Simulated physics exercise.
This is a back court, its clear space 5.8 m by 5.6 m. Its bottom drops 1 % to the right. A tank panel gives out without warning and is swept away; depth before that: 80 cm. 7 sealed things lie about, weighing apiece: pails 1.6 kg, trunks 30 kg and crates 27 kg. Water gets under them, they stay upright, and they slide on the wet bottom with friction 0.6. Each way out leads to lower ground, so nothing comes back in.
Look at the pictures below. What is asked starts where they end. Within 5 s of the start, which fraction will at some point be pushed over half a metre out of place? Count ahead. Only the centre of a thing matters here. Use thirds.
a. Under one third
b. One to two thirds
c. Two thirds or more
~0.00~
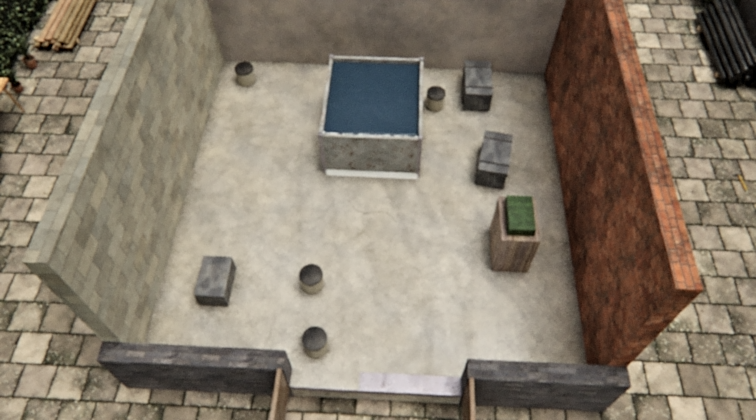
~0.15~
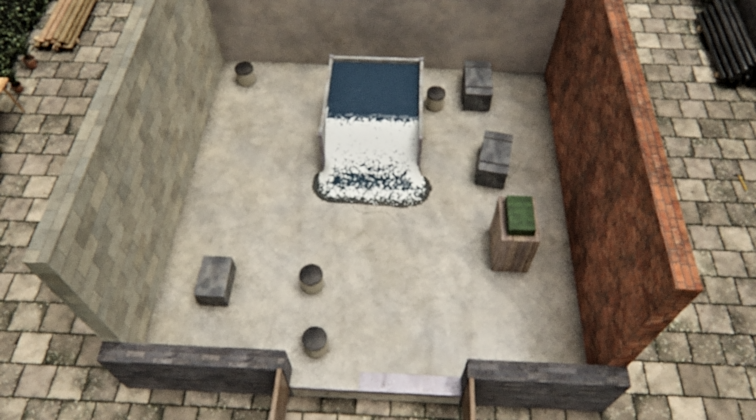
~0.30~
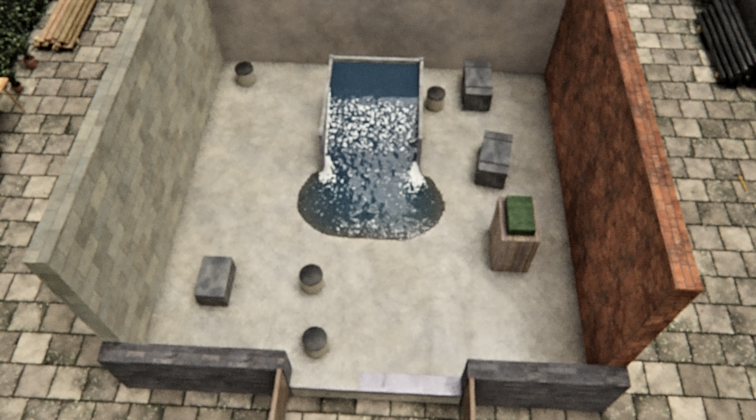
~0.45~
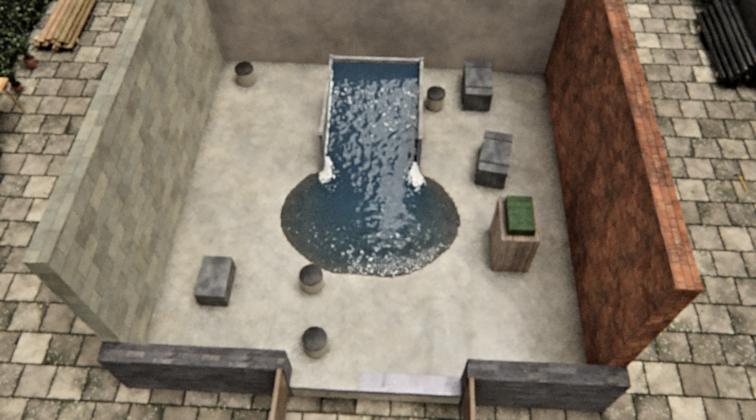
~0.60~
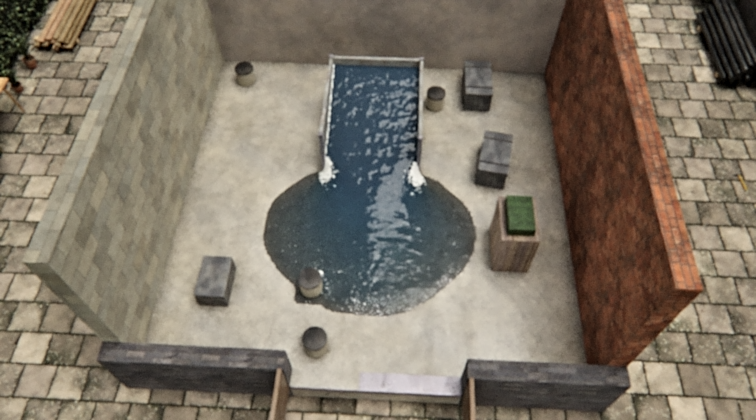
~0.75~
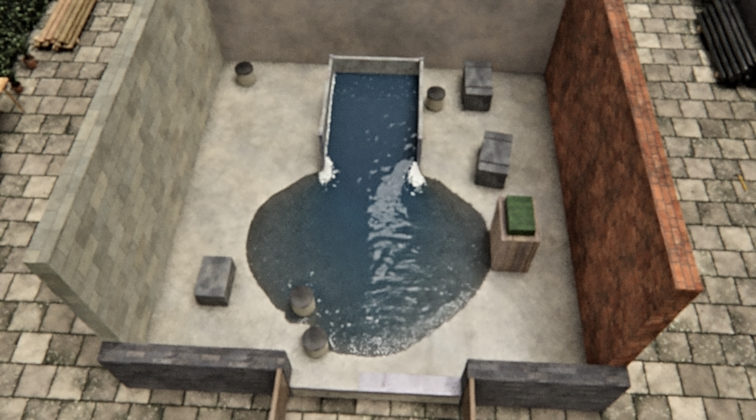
a, under one third.
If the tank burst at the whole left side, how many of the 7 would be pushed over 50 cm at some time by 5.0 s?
Result: 5.
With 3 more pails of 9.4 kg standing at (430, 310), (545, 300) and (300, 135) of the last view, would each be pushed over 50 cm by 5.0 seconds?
One after another they come out above it, inside the limit, inside the limit.
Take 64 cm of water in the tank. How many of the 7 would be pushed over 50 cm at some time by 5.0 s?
The count would be 2.
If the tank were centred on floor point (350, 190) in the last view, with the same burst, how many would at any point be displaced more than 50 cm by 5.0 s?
Result: 2.
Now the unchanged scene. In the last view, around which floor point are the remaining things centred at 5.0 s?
That lands at roughly (350, 156).
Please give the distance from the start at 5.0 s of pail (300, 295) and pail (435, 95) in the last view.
Respectively, 200 centimetres and 0 centimetres.
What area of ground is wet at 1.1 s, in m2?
I'd put it close to 14 m2.
After 1.1 s 1 of 7 are over 50 cm from their spots; 1 afloat.
After 2.2 s 2 of 7 are over 50 cm from their spots; 1 afloat.
After 3.5 s 2 of 7 are over 50 cm from their spots; 1 afloat.
After 5.0 s 2 of 7 are over 50 cm from their spots, and 2 have been at some point; 1 afloat.
